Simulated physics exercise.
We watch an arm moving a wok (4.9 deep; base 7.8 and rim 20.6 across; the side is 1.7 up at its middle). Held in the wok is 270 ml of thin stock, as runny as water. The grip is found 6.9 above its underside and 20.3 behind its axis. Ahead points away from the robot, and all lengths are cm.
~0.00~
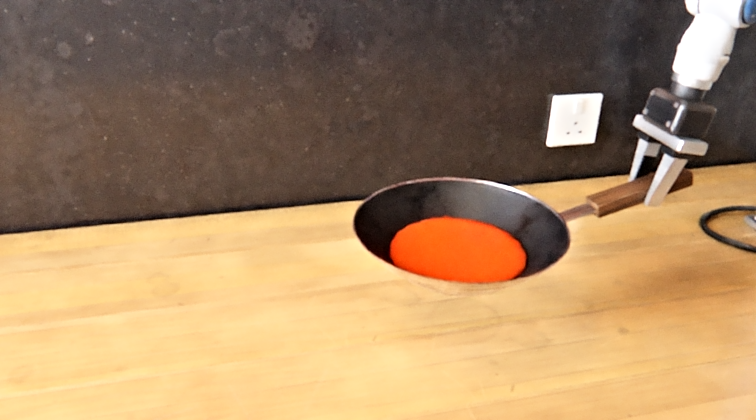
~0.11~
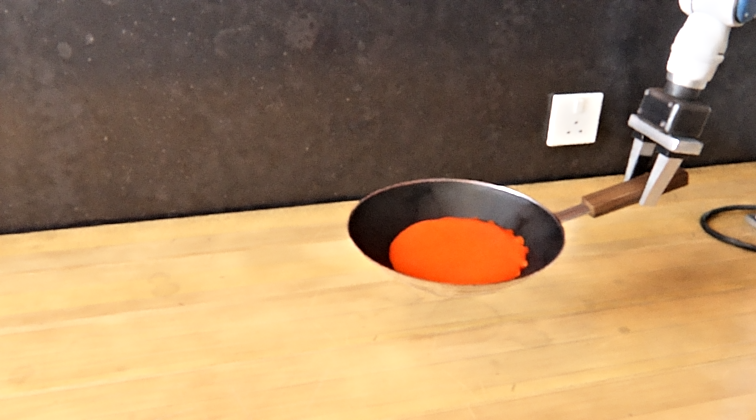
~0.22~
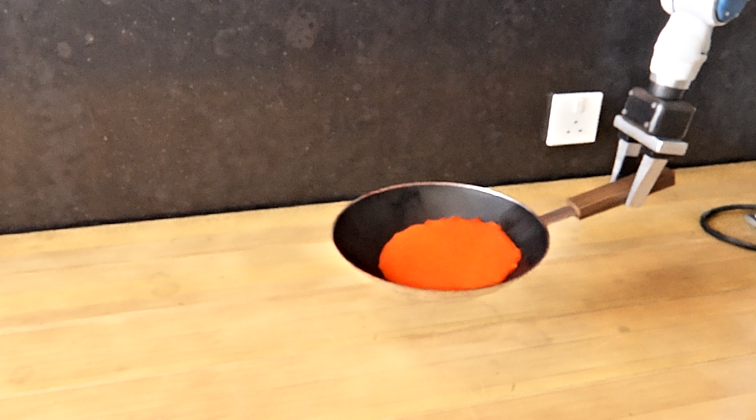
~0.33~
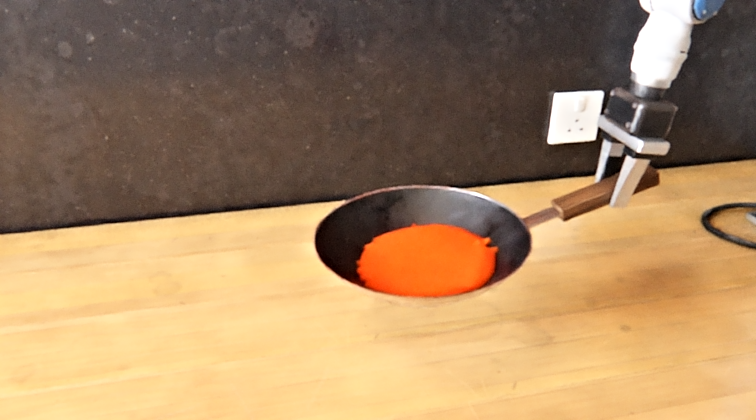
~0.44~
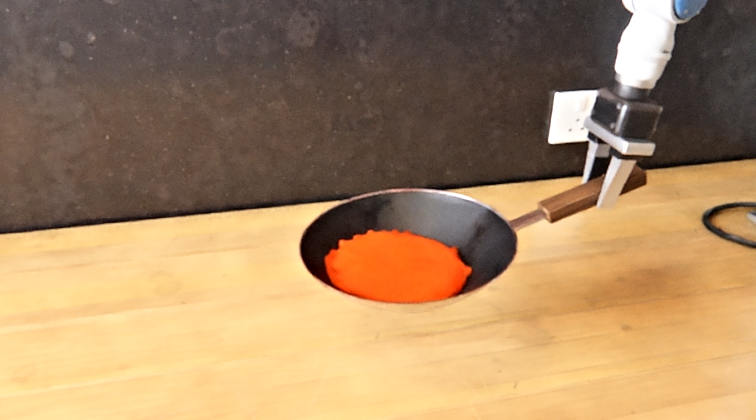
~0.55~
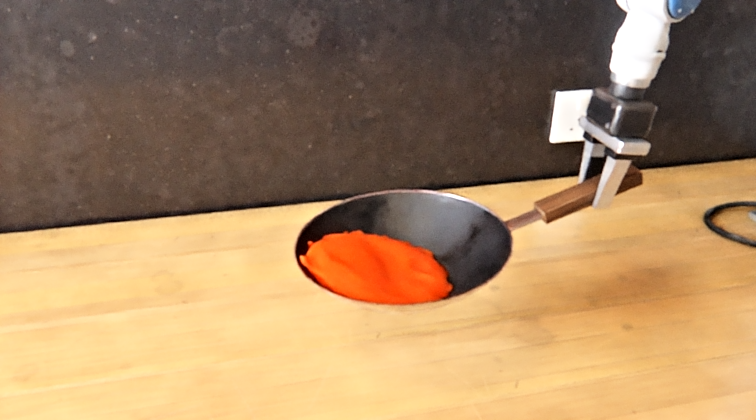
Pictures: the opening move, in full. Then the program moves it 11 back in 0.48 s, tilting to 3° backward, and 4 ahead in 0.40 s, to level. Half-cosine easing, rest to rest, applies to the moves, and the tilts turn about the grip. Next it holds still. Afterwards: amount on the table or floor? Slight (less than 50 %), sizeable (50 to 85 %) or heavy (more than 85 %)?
Slight.
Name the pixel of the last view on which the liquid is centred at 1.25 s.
Centre at roughly (523, 251) px.
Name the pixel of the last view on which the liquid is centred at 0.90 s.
Centre: Approx. (495, 241) px.
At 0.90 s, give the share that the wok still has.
I'd put it near 100 in a hundred.
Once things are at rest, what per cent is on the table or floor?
35 per cent or so.
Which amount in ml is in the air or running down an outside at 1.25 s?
I'd say around 35 ml.
After 0.90 s, tilted 2° backward, liquid up to 16 above the table; 265 ml in the wok, 5 ml on the table or floor.
After 1.25 s, tilted 1° backward, liquid up to 17 above the table; 195 ml in the wok, 35 ml on the table or floor, 35 ml in the air or running down outside.
After 1.63 s, level, liquid up to 15 above the table; 185 ml in the wok, 75 ml on the table or floor, 5 ml in the air or running down outside.
After 2.43 s, level, liquid up to 16 above the table; 180 ml in the wok, 90 ml on the table or floor.
In the end, 180 ml in the wok, 90 ml on the table or floor. That is 34 % on the table or floor.
